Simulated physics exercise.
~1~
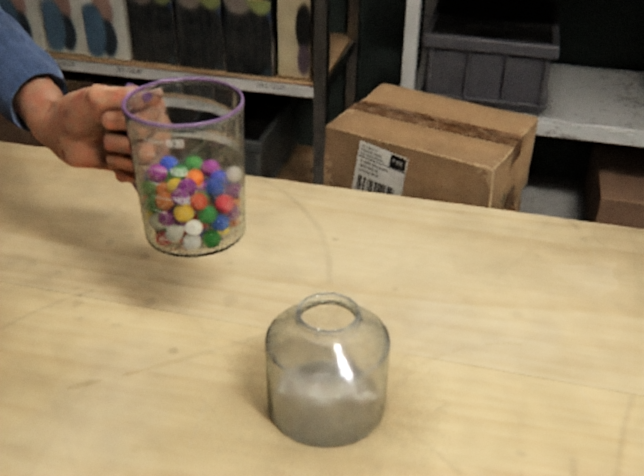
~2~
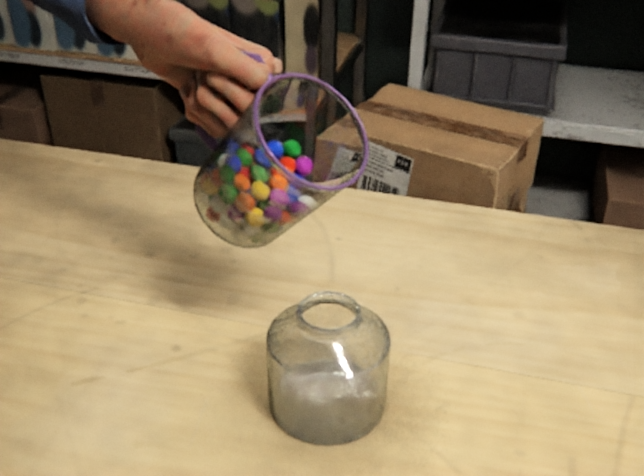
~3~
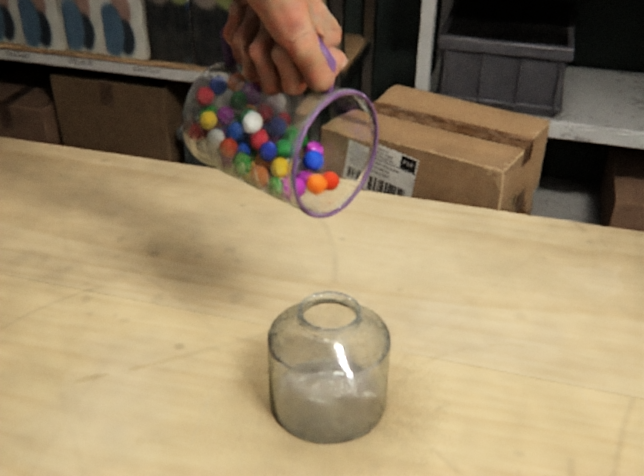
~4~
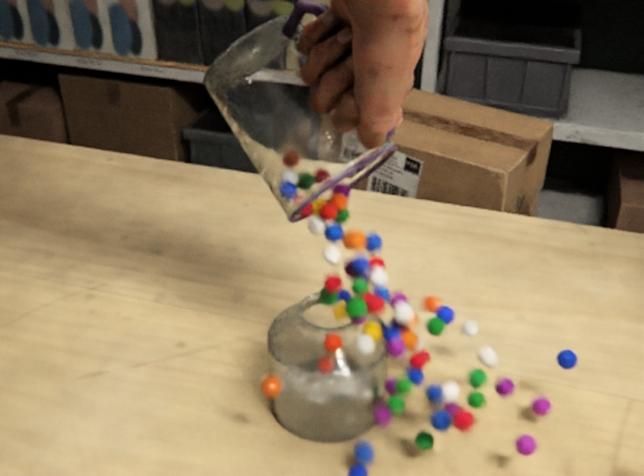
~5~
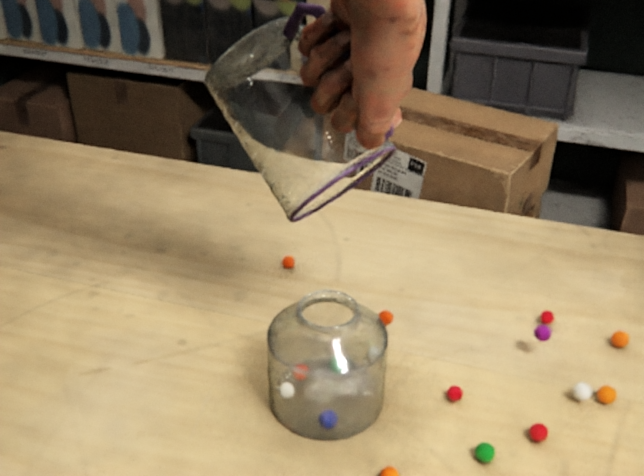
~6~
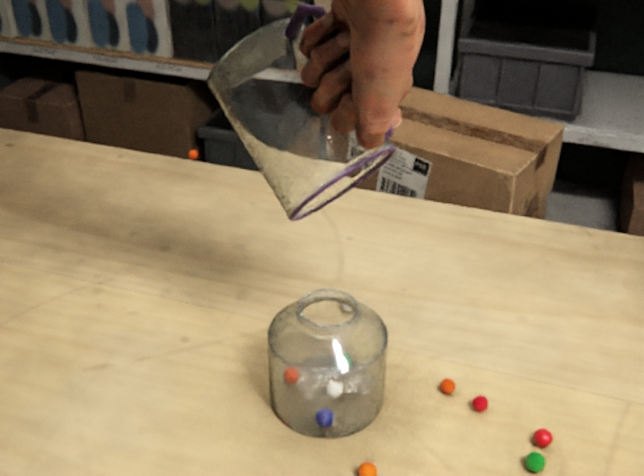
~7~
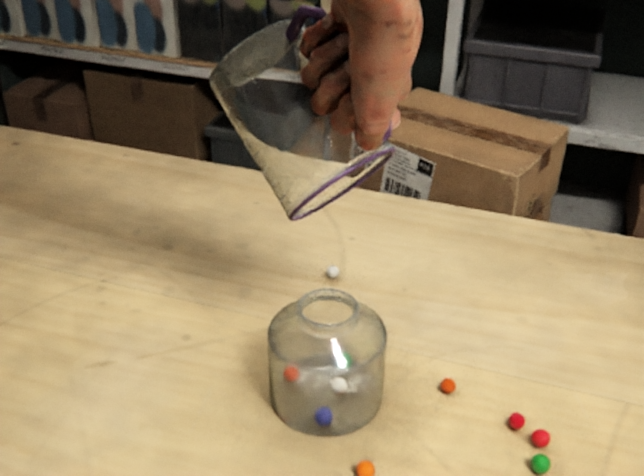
Colorful little balls spilled from a clear, purple-rimmed jug as a hand moved it right and tipped it over a small glass jar on a wooden table; most scattered outside, only a few landed in the jar, and the jug was left empty.
